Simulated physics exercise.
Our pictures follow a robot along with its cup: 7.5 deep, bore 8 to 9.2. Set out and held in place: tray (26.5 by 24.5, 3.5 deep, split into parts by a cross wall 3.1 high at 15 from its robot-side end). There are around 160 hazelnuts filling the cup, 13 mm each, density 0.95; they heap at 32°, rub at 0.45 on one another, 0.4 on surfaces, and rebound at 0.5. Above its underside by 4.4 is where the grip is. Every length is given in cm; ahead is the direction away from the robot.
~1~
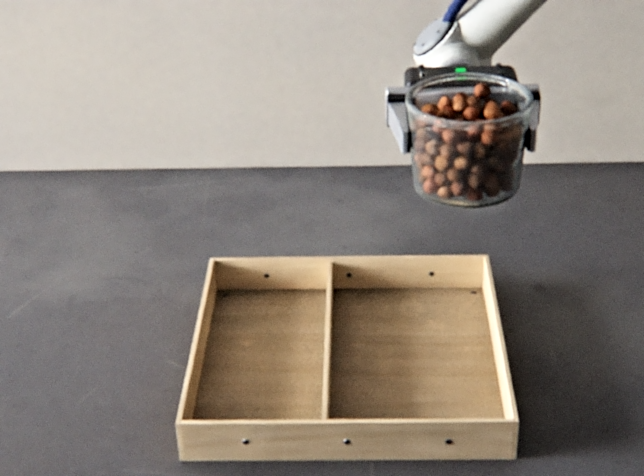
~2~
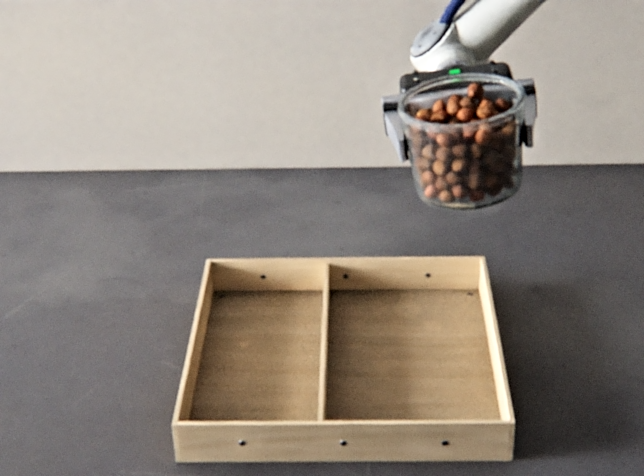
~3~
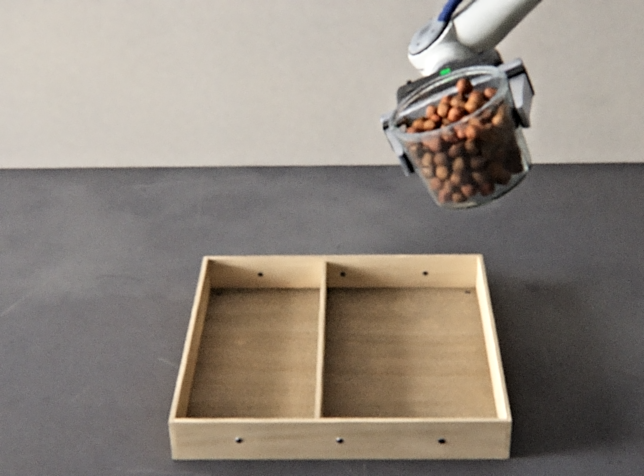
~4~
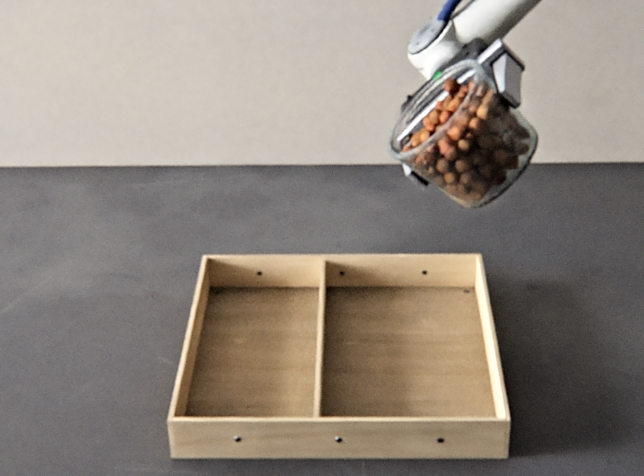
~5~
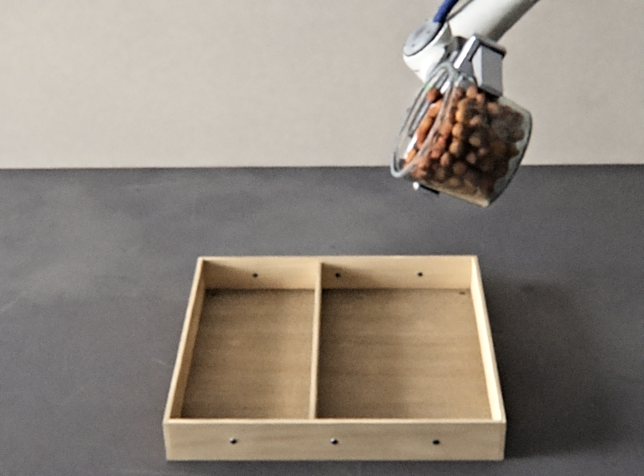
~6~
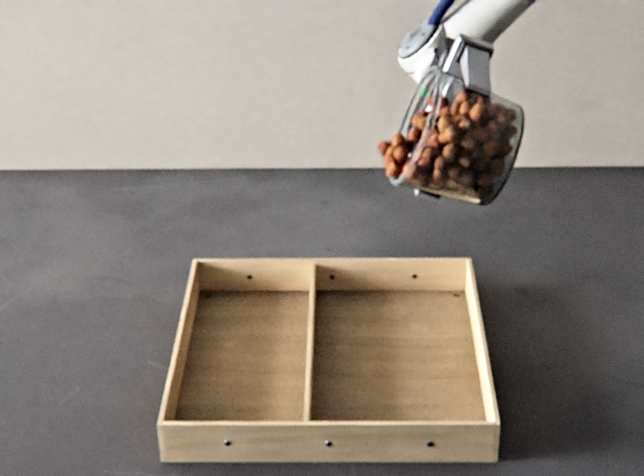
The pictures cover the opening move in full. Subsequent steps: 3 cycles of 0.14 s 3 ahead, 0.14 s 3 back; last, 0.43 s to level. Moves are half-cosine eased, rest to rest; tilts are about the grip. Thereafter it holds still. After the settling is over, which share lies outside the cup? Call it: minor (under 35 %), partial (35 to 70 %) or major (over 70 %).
My call is partial.
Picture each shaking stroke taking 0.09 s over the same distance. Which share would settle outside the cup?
In that case some 65 per cent.
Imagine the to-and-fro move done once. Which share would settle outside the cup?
Roughly 25 percent.
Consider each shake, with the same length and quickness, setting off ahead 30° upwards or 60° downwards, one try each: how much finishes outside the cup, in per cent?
I'd say close to 50 percent for the first and close to 15 percent for the second.
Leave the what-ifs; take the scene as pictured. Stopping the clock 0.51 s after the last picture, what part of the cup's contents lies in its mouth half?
Something near 55 per cent is there.
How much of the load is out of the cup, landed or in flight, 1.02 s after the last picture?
About 45 per cent.
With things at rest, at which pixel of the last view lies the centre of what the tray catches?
Around (333, 360).
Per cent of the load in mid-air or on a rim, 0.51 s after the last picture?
Roughly 6 per cent.
Then, 0.51 s after the last picture, tilted 69° forward, highest piece 24 above the table; 117 in the cup, 18 in the far-side part, 17 in the robot-side part, 9 in flight or on a rim.
Then, 1.02 s after the last picture, tilted 44° forward, highest piece 23 above the table; 91 in the cup, 42 in the robot-side part, 26 in the far-side part, 2 in flight or on a rim.
Then, 1.47 s after the last picture, level, highest piece 25 above the table; 91 in the cup, 43 in the robot-side part, 27 in the far-side part.
Then, 2.52 s after the last picture, level, highest piece 25 above the table; 91 in the cup, 43 in the robot-side part, 27 in the far-side part.
Final count, 91 in the cup, 43 in the robot-side part, 27 in the far-side part. That is 43 % outside the cup.
